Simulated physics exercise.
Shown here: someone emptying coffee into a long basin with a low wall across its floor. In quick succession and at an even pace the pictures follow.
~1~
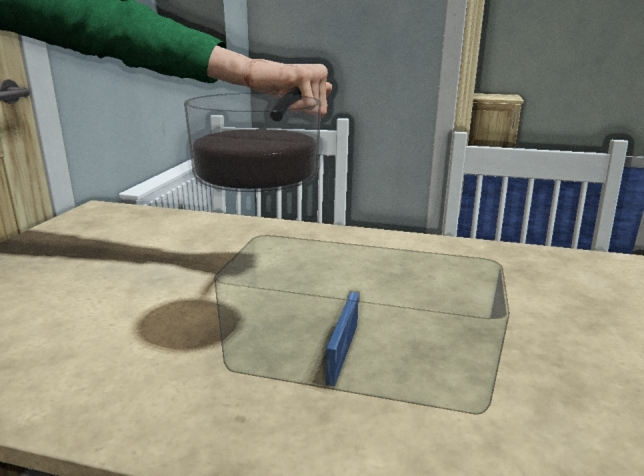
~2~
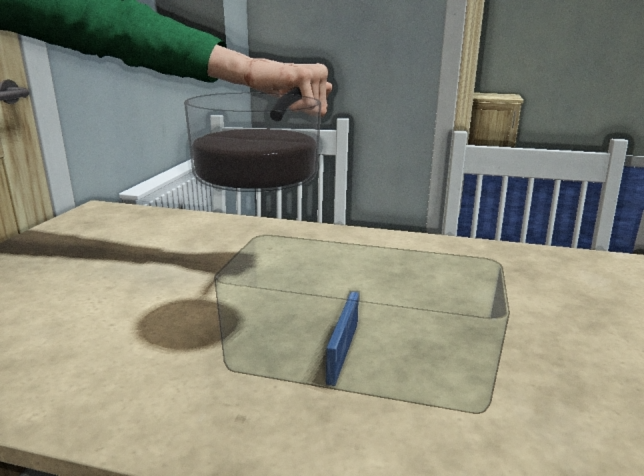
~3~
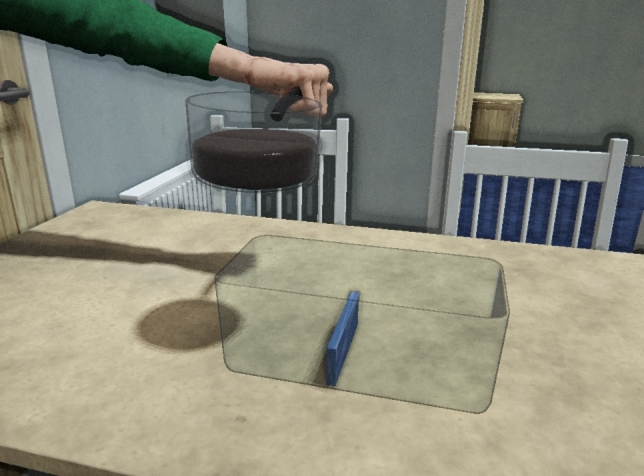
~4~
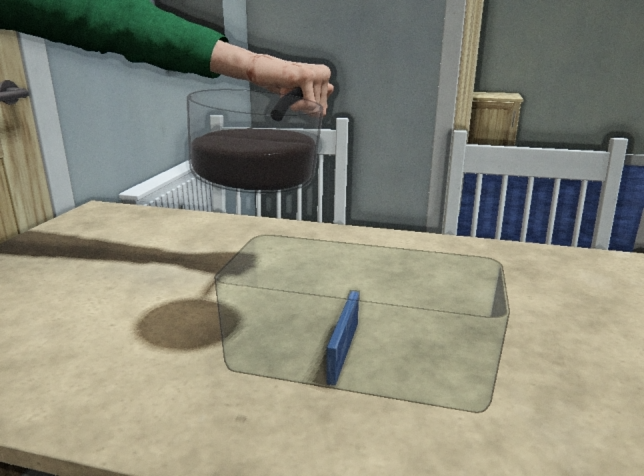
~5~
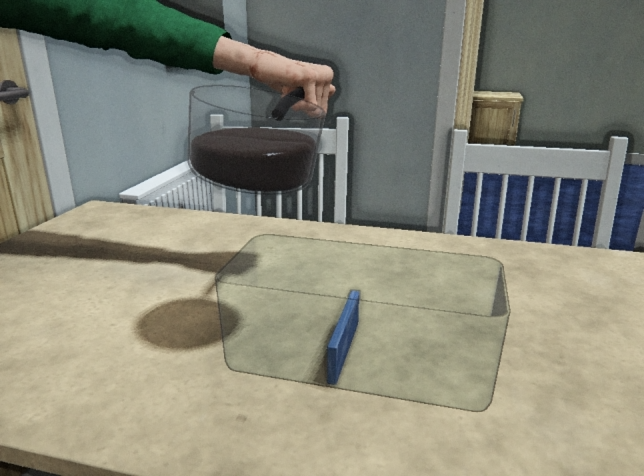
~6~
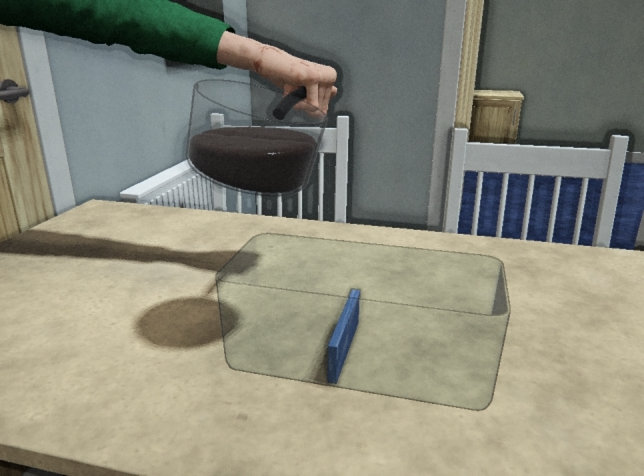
A hand slowly tilts a clear pot of dark coffee slightly to the right.
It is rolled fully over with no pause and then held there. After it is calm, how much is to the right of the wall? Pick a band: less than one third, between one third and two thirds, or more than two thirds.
It is more than two thirds.
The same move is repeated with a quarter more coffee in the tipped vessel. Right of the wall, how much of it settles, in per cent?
It works out near 80 percent.
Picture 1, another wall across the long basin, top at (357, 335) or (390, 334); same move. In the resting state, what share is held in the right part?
The first gives 55 %, the second 5 %.
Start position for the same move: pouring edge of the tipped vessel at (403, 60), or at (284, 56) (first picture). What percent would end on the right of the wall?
It comes out at around 95 percent and then around 40 percent.
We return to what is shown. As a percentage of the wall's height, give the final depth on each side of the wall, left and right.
I get 10 % for the left and 40 % for the right.
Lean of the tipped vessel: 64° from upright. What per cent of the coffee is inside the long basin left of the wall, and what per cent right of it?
About 0 % left and about 0 % right.
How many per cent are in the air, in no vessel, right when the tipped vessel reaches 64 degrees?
I'd put it near 20 per cent.
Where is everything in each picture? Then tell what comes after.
In the first frame, it leans 0°; its right rim is at (317, 106); the coffee meets the walls at (202, 137) and (316, 144); the long basin's rim runs from (236, 257) to (504, 289); the wall's top is at (344, 319).
In the second frame, it leans 1°; its right rim is at (318, 107); the coffee meets the walls at (201, 136) and (316, 144).
In the third frame, it leans 3°; its right rim is at (319, 109); the coffee meets the walls at (201, 136) and (316, 145).
In the fourth frame, it leans 6°; its right rim is at (320, 113); the coffee meets the walls at (200, 136) and (315, 144).
In the fifth frame, it leans 10°; its right rim is at (322, 118); the coffee meets the walls at (200, 135) and (315, 143).
In the sixth frame, it leans 15°; its right rim is at (324, 124); the coffee meets the walls at (199, 134) and (317, 143).
A moment on, the tilt is 64° and 79 per cent is still to pour, 0 is left of the wall and 1 right of it.
Next, the tilt is 92° and 27 per cent is still to pour, 3 is left of the wall and 52 right of it.
Then the tilt is 96° and 5 per cent is still to pour, 14 is left of the wall and 77 right of it.
Later the tilt is 96° and 1 per cent is still to pour, 20 is left of the wall and 78 right of it.
Finally, 21 per cent lies left of the wall, 78 right of it and 0 outside.
